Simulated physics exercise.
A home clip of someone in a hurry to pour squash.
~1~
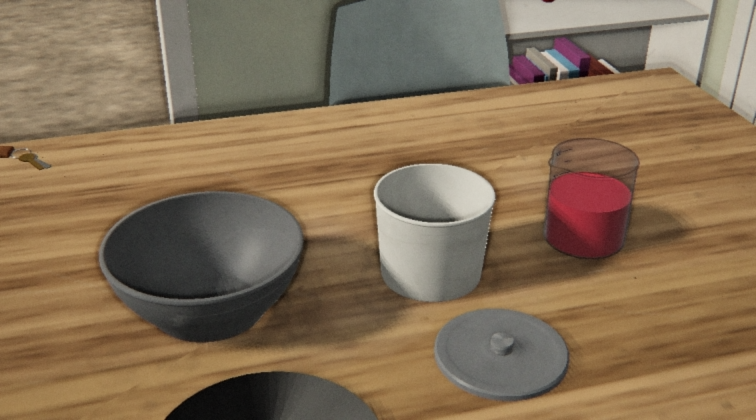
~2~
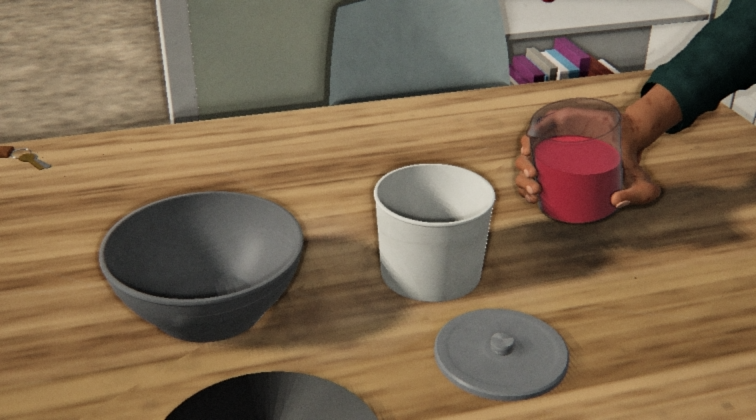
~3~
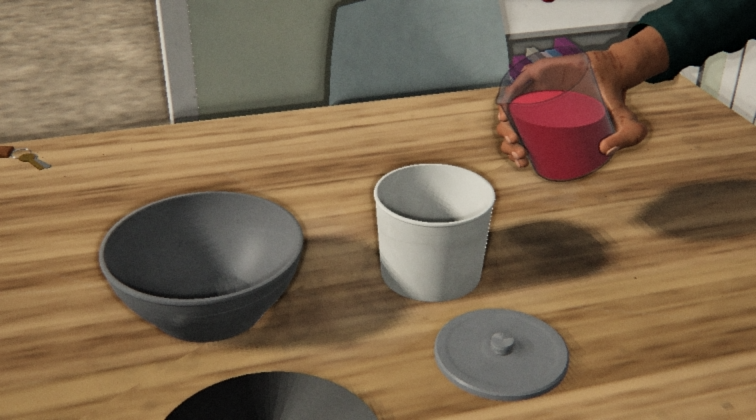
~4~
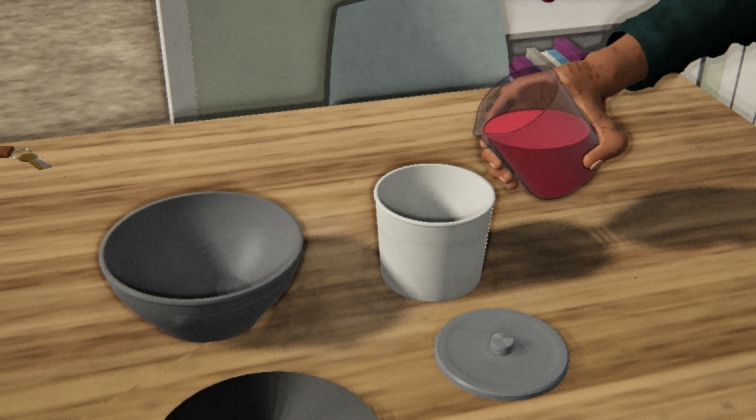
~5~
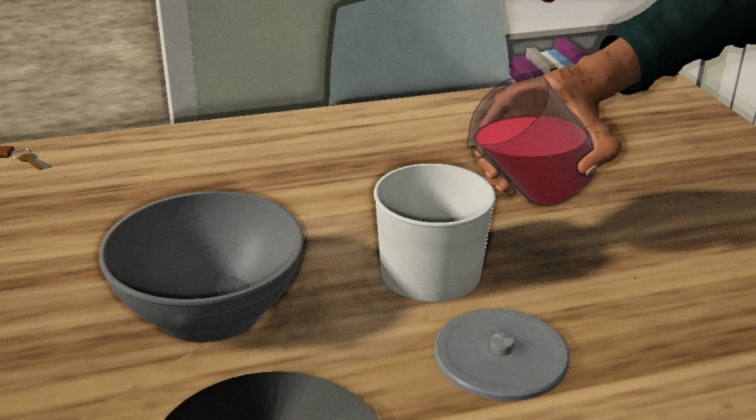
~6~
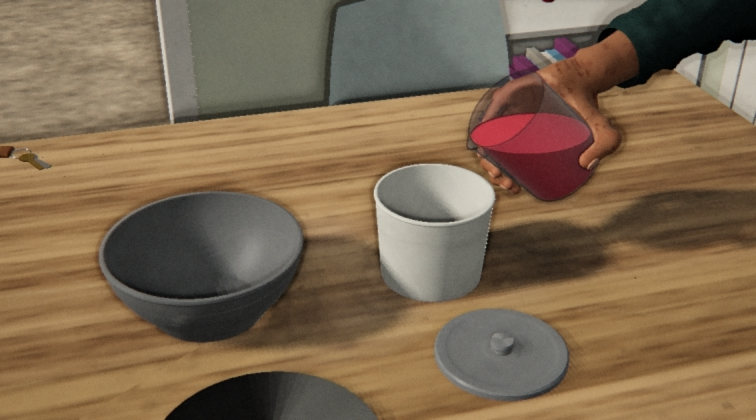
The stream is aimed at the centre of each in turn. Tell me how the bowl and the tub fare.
The bowl fills up and the tub fills up.
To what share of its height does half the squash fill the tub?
About 20 per cent.
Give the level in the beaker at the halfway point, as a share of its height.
Some 30 per cent.
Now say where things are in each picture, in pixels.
In the first picture, at the start; beaker (590, 197) about half full; tub (433, 235) open; bowl (207, 278) open.
In the second picture, a hand has the beaker; beaker about half full, surface at (577, 155); tub (433, 235) open.
In the third picture, tilting; beaker (559, 113) tipped 25° with all of its load; bowl (207, 278) open.
In the fourth picture, no stream yet; beaker (540, 133) tipped 35° with all of its load; tub (433, 235) open.
In the fifth picture, still nothing leaves it; beaker (534, 140) tipped 40° with all of its load; bowl (207, 278) open.
In the sixth picture, on the point of pouring; beaker (535, 136) tipped 45° with all of its load; tub (433, 235) open; bowl (207, 278) open.
Shortly, the squash goes into the tub.
Then, the squash goes into the bowl.
At the finish, the tub has its share inside; the bowl has its share inside.
